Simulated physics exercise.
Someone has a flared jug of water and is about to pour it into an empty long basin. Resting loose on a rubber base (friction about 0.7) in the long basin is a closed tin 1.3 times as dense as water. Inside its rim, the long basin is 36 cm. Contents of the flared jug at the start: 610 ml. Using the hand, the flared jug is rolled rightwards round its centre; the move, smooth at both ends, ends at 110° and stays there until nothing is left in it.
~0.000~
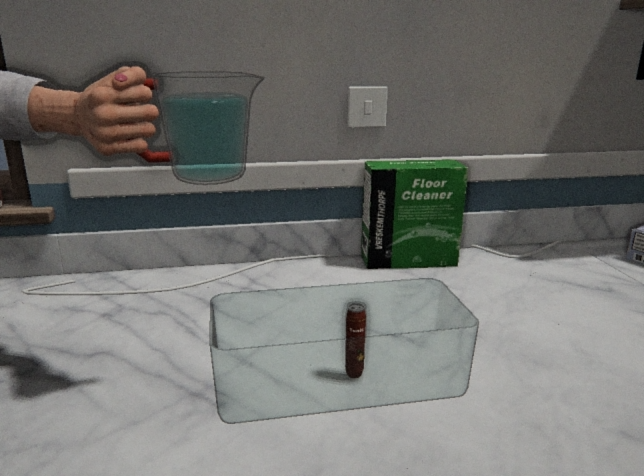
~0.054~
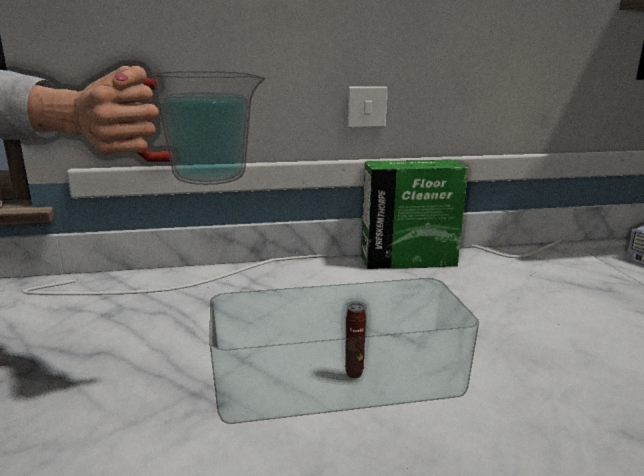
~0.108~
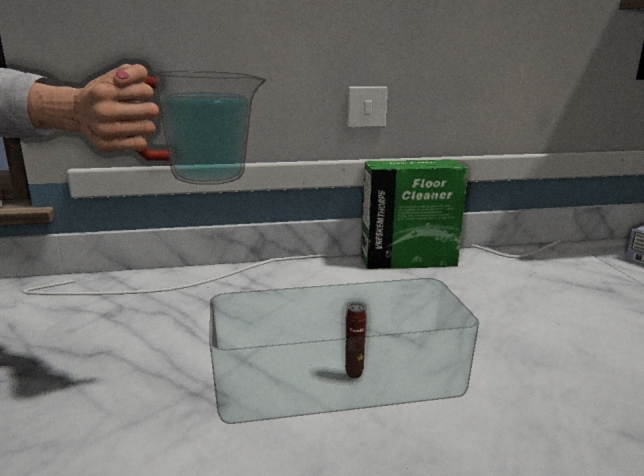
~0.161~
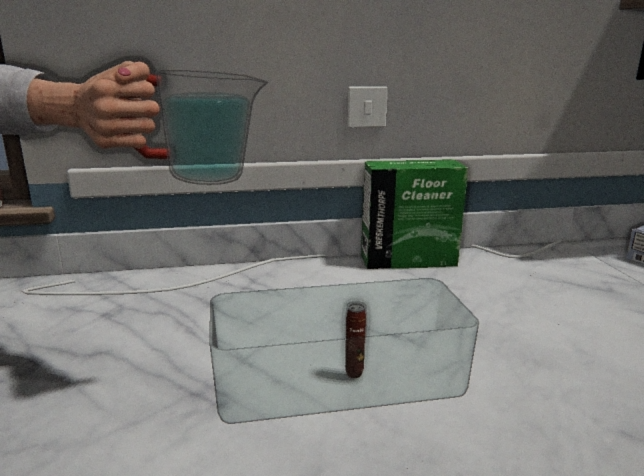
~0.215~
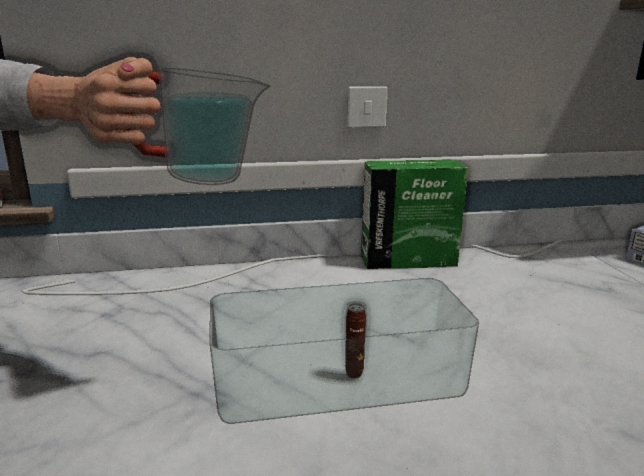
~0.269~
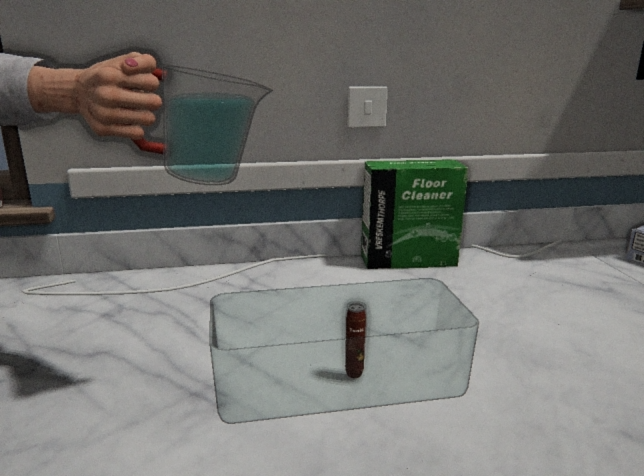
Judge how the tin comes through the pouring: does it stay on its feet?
No: You'll see it capsize.
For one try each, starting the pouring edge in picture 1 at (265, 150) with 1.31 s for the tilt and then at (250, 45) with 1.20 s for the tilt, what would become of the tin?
Run one: It does not tip. Run two: It tumbles.
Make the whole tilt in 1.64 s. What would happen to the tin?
Outcome - the tin comes down.
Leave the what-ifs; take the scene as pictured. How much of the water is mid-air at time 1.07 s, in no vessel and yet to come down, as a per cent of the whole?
Airborne share: Near 34 %.
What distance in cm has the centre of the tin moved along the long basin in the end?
In the end the tin's centre has shifted about 9.0 centimetres.
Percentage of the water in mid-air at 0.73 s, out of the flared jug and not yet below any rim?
Around 18 in a hundred.
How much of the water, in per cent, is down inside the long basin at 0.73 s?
I'd estimate some 1 percent of the liquid.
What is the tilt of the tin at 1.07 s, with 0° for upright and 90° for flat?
40°.
By 0.73 s the tilt is 65° and 80 per cent is still to pour; the tin stands where it began.
By 1.07 s the tilt is 101° and 20 per cent is still to pour; the tin leans 42°.
By 1.42 s the tilt is 110° and 0 per cent is still to pour; the tin lies on its side.
By 1.81 s the tilt is 110° and 0 per cent is still to pour; the tin lies on its side.
At rest the tin lies on its side.
